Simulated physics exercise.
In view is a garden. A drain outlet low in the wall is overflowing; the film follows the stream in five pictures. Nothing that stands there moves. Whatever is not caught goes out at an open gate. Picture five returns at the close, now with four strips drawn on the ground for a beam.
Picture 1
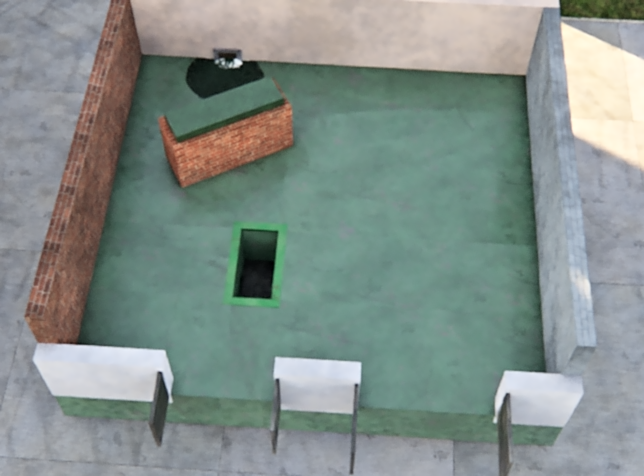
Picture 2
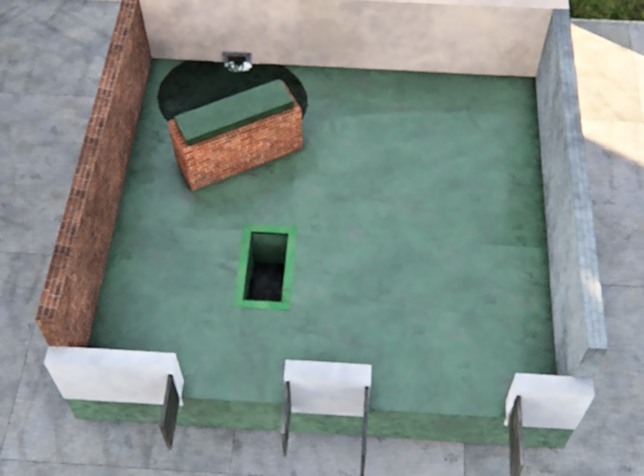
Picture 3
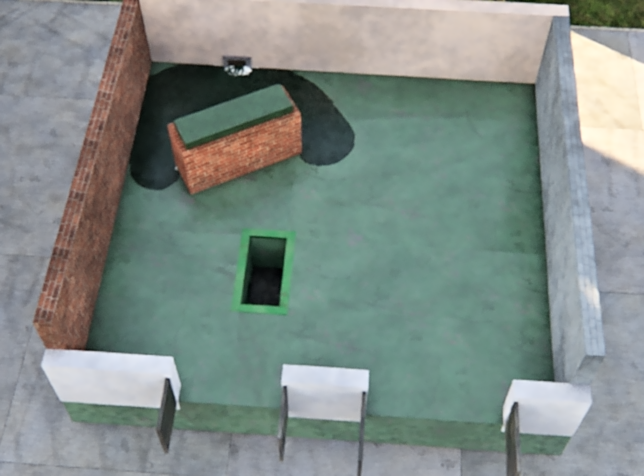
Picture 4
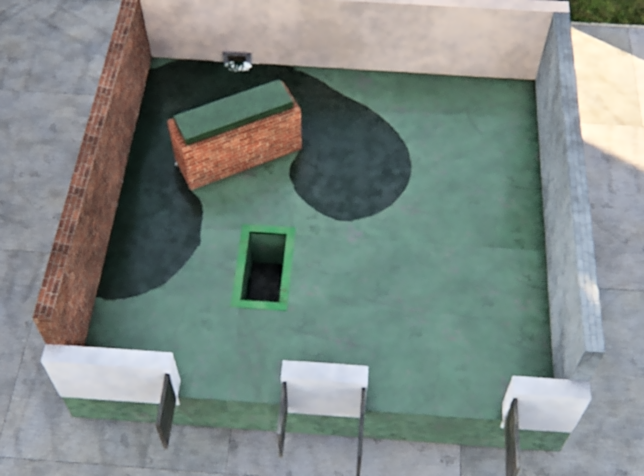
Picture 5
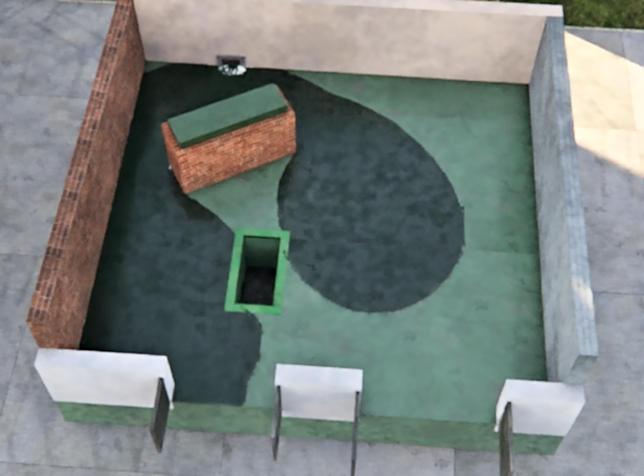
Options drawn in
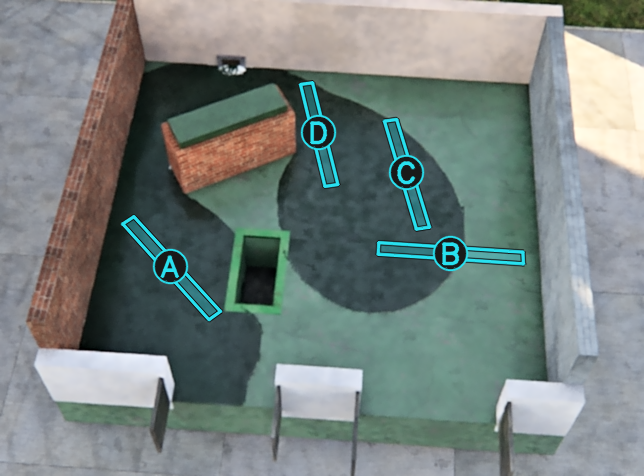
Dark water spreads from a wall outlet around a brick block across the green ground.
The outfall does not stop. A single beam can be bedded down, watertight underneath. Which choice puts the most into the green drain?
Use place A.
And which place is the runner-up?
That would be D.
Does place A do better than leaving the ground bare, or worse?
Place A is better.
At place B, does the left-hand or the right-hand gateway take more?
The left gate.
On the marked copy, A from (128, 220) to (214, 315); B from (378, 248) to (523, 257); C from (390, 120) to (422, 228); D from (306, 83) to (331, 185).
With A, about 34 % of the stream goes into the green drain, about 66 % out by the gates.
With B, about 8 % of the stream goes into the green drain, about 92 % out by the gates.
With C, about 8 % of the stream goes into the green drain, about 92 % out by the gates.
With D, about 18 % of the stream goes into the green drain, about 79 % out by the gates.
